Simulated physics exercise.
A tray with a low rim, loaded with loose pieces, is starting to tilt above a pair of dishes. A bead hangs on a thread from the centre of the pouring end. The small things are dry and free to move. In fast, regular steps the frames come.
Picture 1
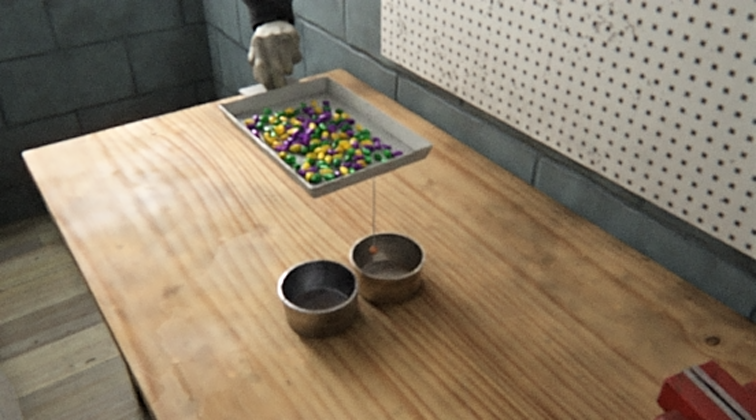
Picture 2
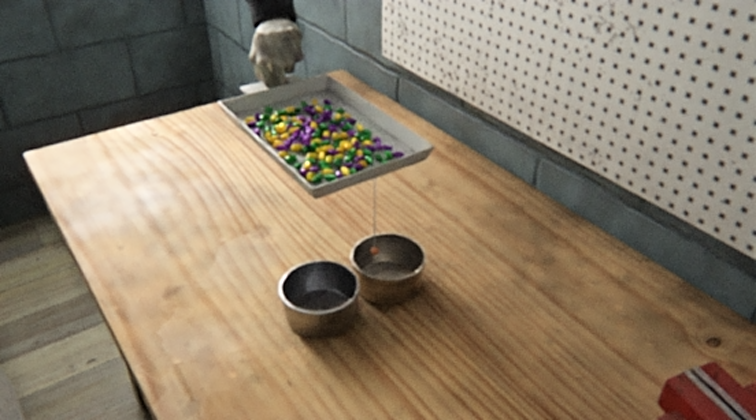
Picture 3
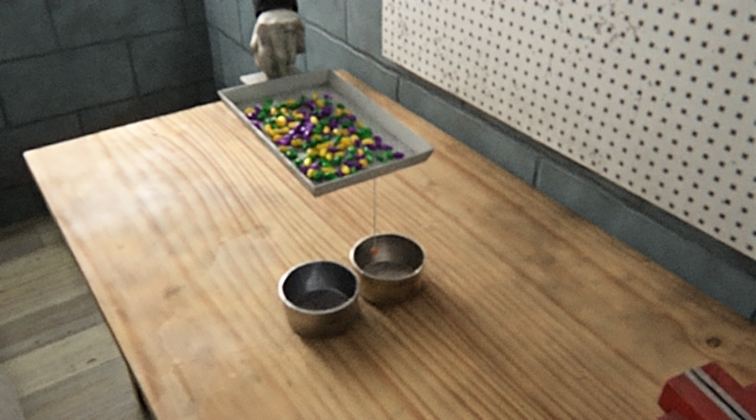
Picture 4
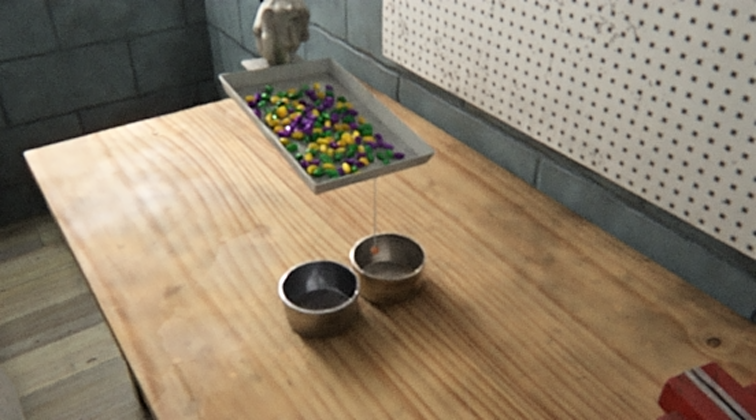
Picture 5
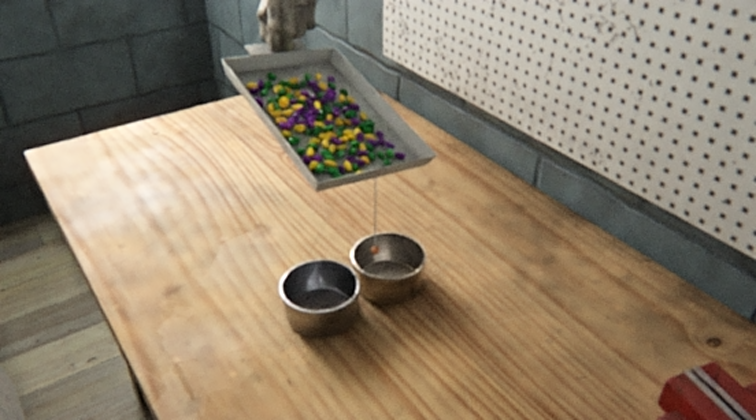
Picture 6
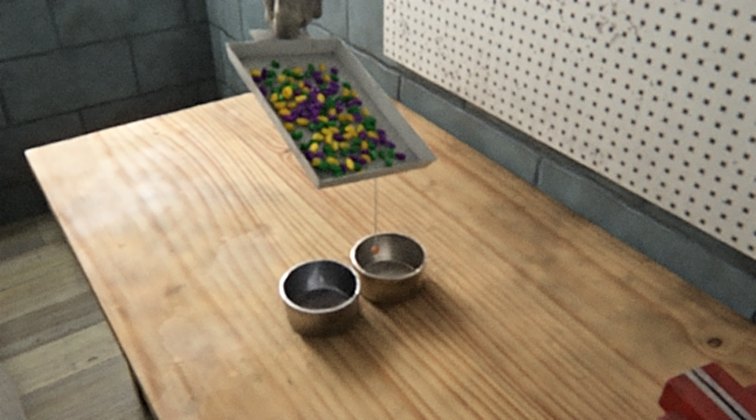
A gloved hand at the far end of a shallow tray of green, yellow and purple jelly beans slowly raised that end, tilting the tray toward two metal dishes that stayed still on the wooden table.
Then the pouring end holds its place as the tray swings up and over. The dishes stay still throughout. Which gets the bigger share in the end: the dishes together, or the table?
Caught: Below half.
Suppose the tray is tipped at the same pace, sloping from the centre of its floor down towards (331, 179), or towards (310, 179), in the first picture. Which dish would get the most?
The first try goes to the one on the left and the second to the one on the left.
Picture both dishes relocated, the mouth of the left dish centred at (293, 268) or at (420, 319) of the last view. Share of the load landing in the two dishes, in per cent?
Close to 0 in a hundred, then close to 0 in a hundred.
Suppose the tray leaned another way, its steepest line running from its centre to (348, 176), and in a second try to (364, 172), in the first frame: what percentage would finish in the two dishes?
Roughly 30 per cent, and 10 per cent.
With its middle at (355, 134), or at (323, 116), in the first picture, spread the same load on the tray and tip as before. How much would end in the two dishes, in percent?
Roughly 20 per cent, then roughly 20 per cent.
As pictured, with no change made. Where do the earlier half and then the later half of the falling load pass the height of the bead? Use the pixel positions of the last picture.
Roughly (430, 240) first, then roughly (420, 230).
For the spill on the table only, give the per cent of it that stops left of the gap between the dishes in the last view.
Share on the left: Near 0 %.
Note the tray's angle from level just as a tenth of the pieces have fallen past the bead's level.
The tilt then is about 85°.
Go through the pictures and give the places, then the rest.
Corners of the pouring end near (313, 184) and (426, 144), level; middle of the load near (315, 137), jelly beans; left dish near (340, 319); right dish near (409, 286); bead on its thread near (374, 250), in the first frame.
Corners of the pouring end near (314, 184) and (428, 146), level; middle of the load near (315, 137), in the second frame.
Corners of the pouring end near (316, 183) and (428, 147), tipped barely, lowest at the right corner; middle of the load near (316, 132), in the third frame.
Corners of the pouring end near (317, 181) and (430, 150), tipped a little, lowest at the right corner; middle of the load near (317, 125), in the fourth frame.
Corners of the pouring end near (320, 178) and (431, 153), tipped clearly, lowest at the right corner; middle of the load near (319, 118), in the fifth frame.
Corners of the pouring end near (322, 177) and (431, 156), tipped clearly, lowest at the right corner; middle of the load near (322, 112); left dish near (341, 318); right dish near (411, 286), in the sixth frame.
Shortly afterwards, tray tipped steeply; all but a few on the tray; only a few in the air.
Next, tray tipped past a quarter turn; a little on the tray; a little in the right dish; near half outside both; near a quarter in the air.
Some moments later, tray tipped past a quarter turn; near a quarter in the right dish; the bulk outside both.
In the end, tray tipped past a quarter turn; none at all in the left dish; near a quarter in the right dish; the bulk outside both.
